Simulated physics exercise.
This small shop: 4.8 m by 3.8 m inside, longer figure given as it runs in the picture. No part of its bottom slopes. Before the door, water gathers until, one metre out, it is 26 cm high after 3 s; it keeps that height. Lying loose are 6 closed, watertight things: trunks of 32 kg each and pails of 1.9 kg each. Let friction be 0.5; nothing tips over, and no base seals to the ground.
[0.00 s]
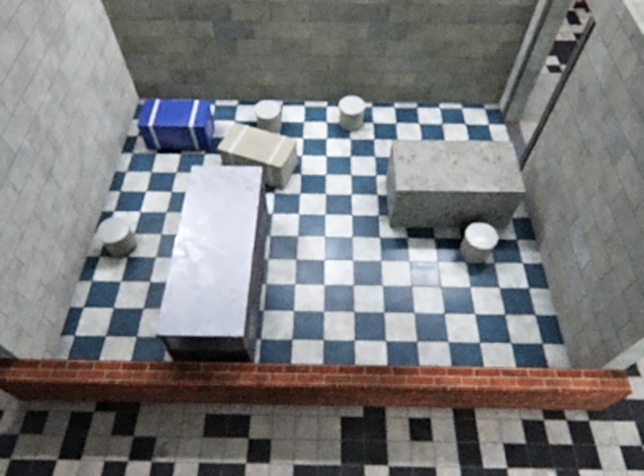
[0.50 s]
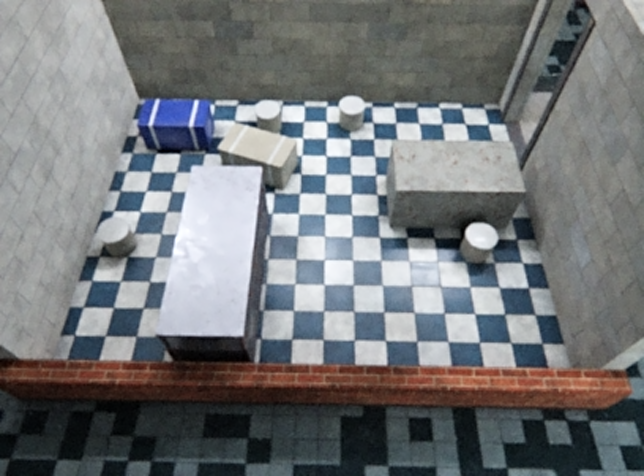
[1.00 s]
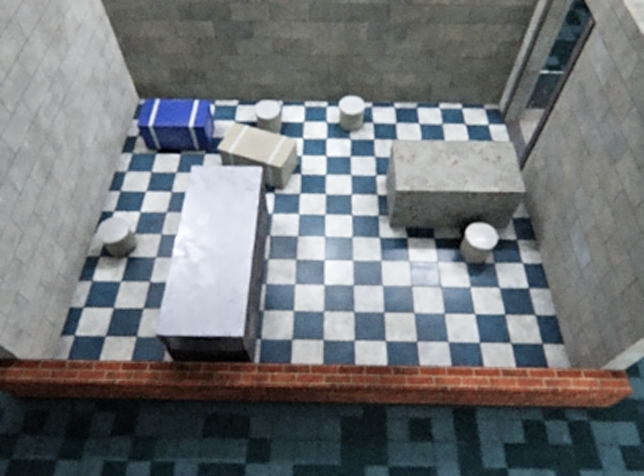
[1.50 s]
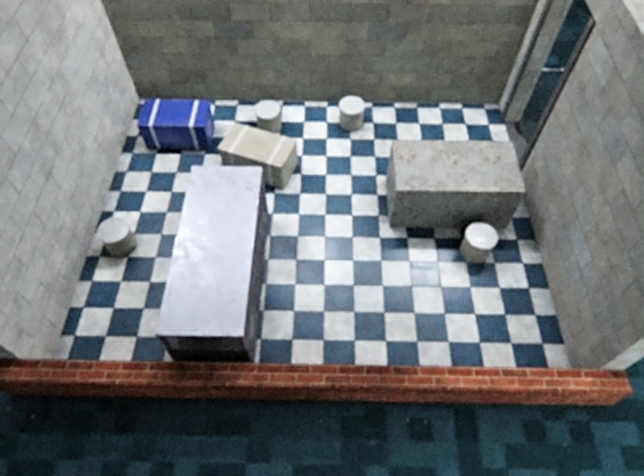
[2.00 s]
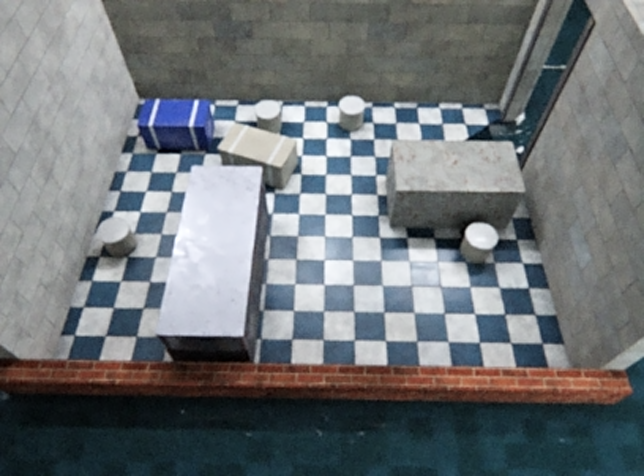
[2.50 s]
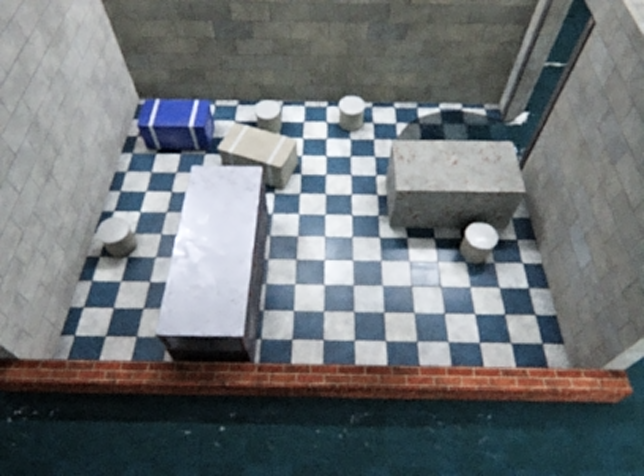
A large pale-topped block stands left of centre in a small grey-walled room with a blue-and-white checkered floor, seen from above over a low red-brick edge. A speckled grey block sits at right, a blue trunk with white bands and a beige one lie at back left, and four pale pails stand about. Dark teal water spreads over the tiles outside, then slips in through the right-hand doorway, while everything inside stays still.
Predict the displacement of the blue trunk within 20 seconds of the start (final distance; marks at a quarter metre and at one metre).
Lab note - blue trunk, large displacement.
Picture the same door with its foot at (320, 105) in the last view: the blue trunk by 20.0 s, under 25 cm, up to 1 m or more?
In that case the blue trunk is nudged along.
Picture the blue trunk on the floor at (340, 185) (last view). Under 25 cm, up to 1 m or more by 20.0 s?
In that run it wanders far off.
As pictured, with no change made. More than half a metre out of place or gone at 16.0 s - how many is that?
By my tally, 6.
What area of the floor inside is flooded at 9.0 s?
Somewhere around 15 m2, roughly.
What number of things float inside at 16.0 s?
Just then, the number is 6.
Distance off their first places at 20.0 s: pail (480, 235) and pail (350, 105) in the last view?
The first is 30 cm from its start, the second 350 cm.
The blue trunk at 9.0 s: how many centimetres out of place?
Displacement by then near 150 cm.
After 4.0 s the blue trunk is near (174, 113), 0.0 m from its start, aground; 1 afloat.
After 9.0 s the blue trunk is near (169, 227), 1.7 m from its start, afloat; 5 afloat.
After 16.0 s the blue trunk is near (105, 255), 2.1 m from its start, afloat; 6 afloat.
After 20.0 s the blue trunk is near (105, 261), 2.2 m from its start, afloat; 6 afloat.
